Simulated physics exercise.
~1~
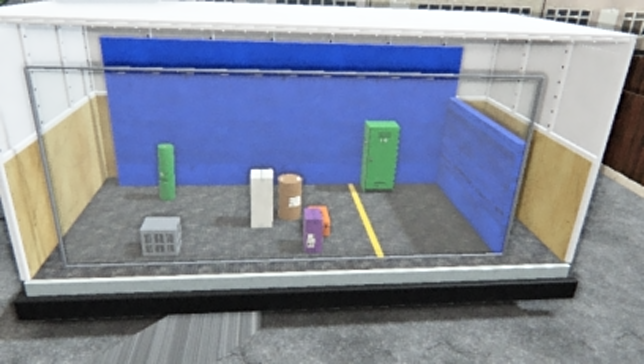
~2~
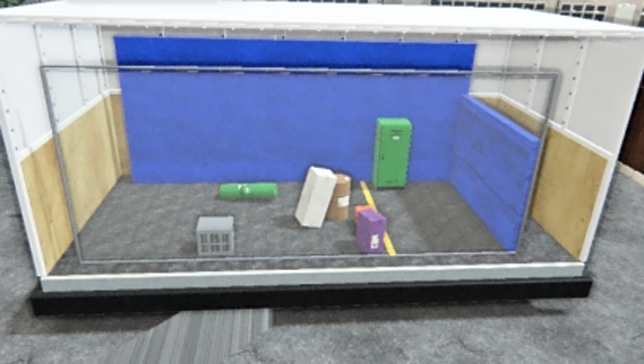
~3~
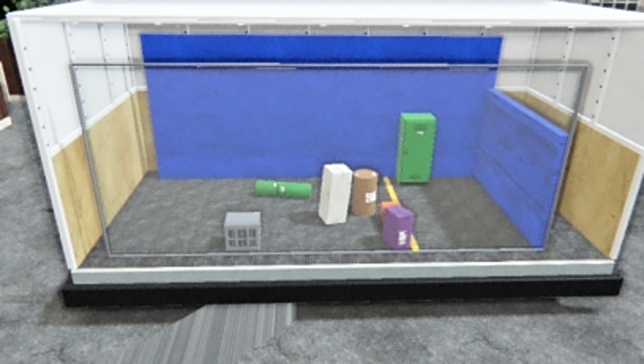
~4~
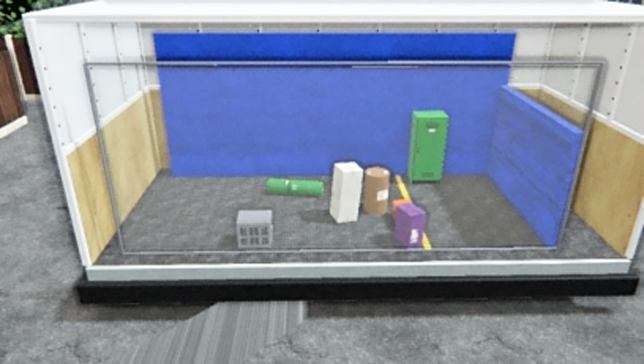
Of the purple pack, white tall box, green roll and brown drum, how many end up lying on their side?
Only one of them ends up on its side, the green roll. The purple pack, white tall box and brown drum are all upright at the end.
